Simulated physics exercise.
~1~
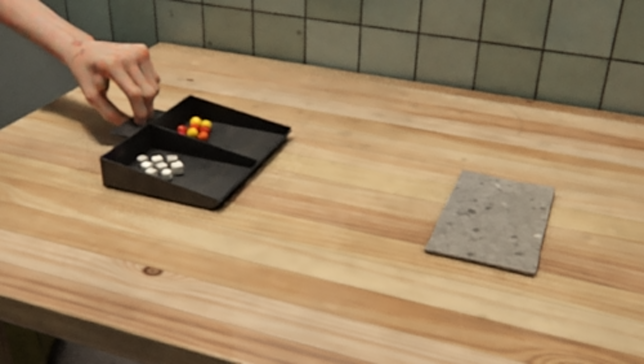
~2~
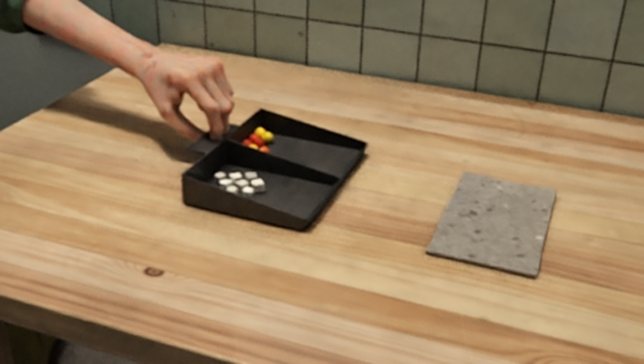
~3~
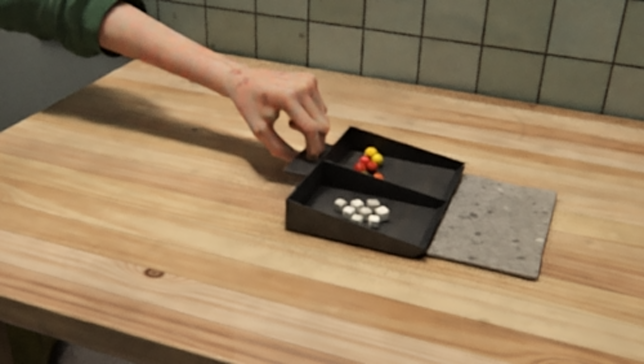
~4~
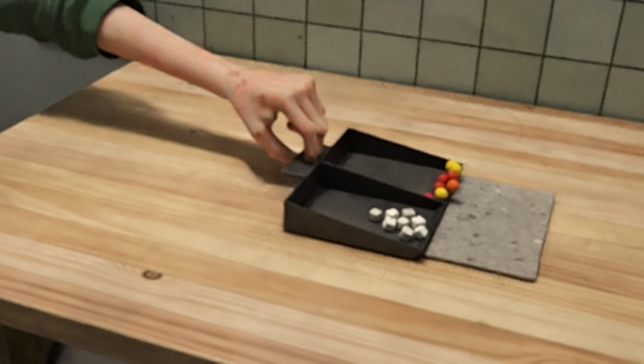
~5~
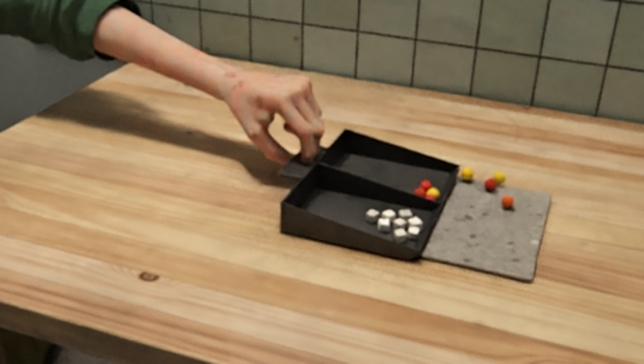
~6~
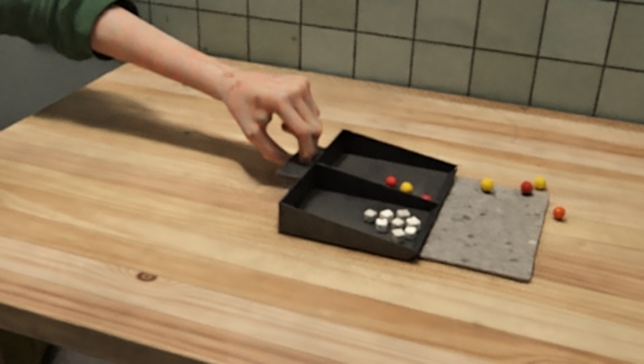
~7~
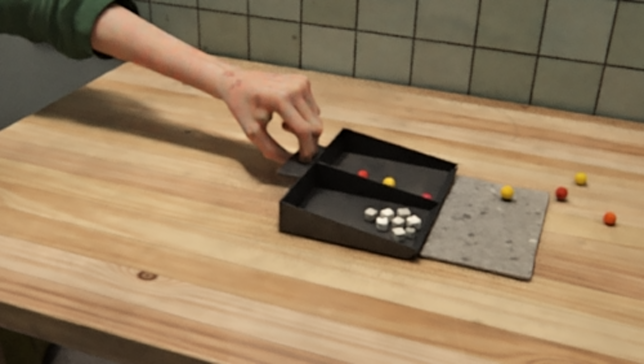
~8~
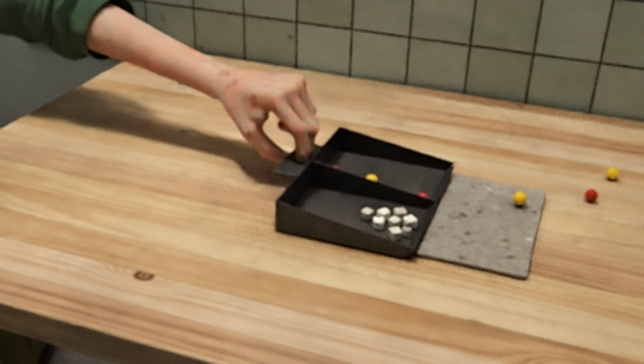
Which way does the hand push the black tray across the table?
The hand pushes the tray to the right, towards the grey slab.
